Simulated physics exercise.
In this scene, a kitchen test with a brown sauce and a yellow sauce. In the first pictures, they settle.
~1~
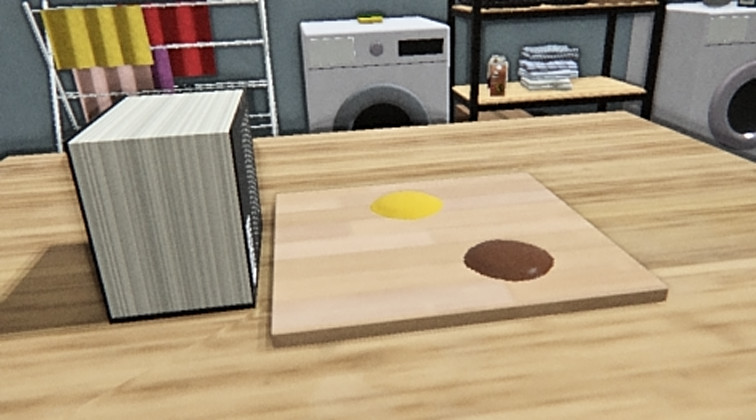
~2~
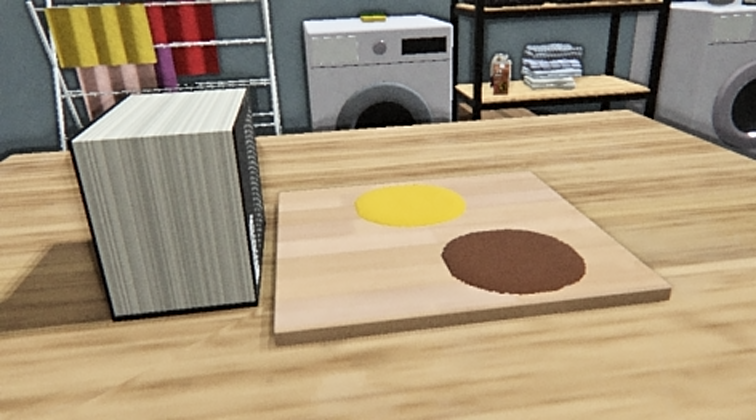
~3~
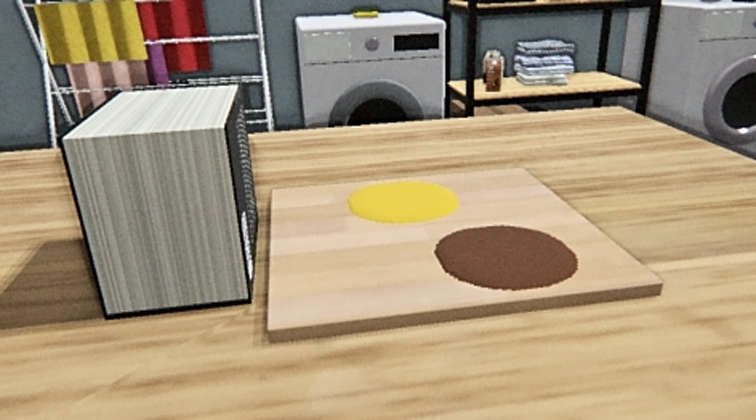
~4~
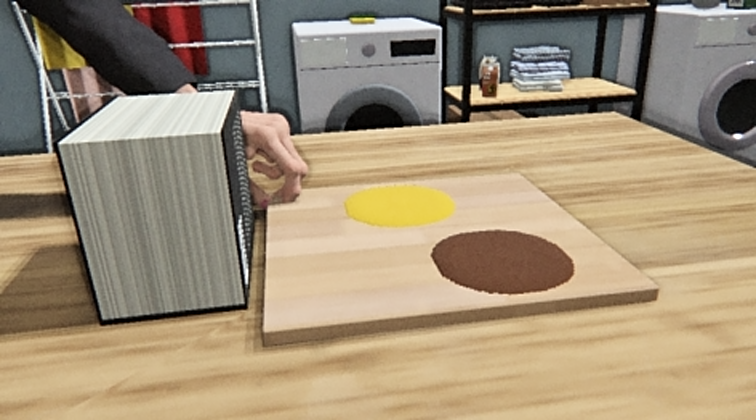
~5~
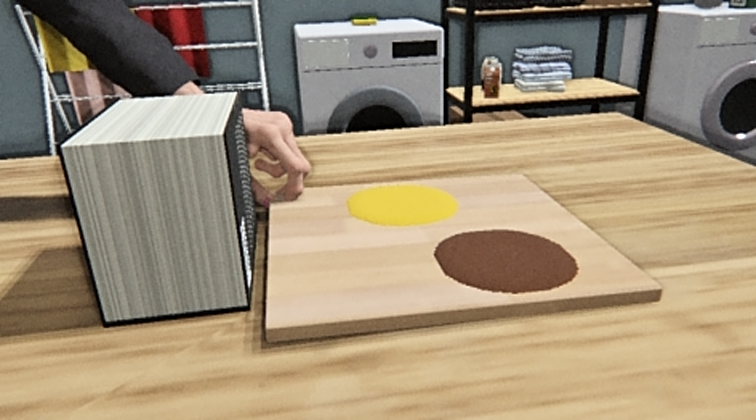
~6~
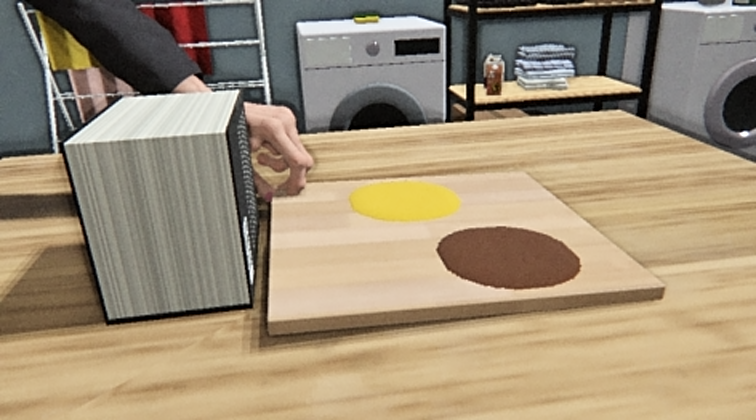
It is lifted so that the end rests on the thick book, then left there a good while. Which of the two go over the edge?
Outcome: Brown sauce escapes downhill, yellow sauce escapes downhill.
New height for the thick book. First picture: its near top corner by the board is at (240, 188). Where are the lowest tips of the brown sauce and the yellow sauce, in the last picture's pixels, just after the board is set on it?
First about (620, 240), second about (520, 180).
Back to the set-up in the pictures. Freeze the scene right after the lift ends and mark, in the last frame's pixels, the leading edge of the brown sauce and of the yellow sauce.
Around (624, 245) and around (544, 185).
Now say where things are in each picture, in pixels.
In the first picture, the board lies flat; brown sauce (509, 255) a low mound; yellow sauce (406, 201) a low mound; thick book (167, 231).
The second picture shows they settle; brown sauce (511, 257) spread thin; yellow sauce (409, 203) spread thin.
The third picture shows at rest; brown sauce (504, 254) spread thin; yellow sauce (402, 200) spread thin.
The fourth picture shows a hand takes the end; brown sauce (500, 258) spread thin; yellow sauce (399, 203) spread thin.
In the fifth picture, the end is rising; brown sauce (504, 257) spread thin; yellow sauce (401, 202) spread thin.
The sixth picture shows the board slopes by about 2°; brown sauce (507, 254) spread thin; yellow sauce (404, 198) spread thin; thick book (164, 232).
A moment on, slope about 32°; the brown sauce is dripping off the low end; the yellow sauce has crept down a long way.
Further on, the brown sauce is dripping off the low end; the yellow sauce is dripping off the low end.
When it is over, slope about 32°; the brown sauce is dripping off the low end; the yellow sauce is dripping off the low end.
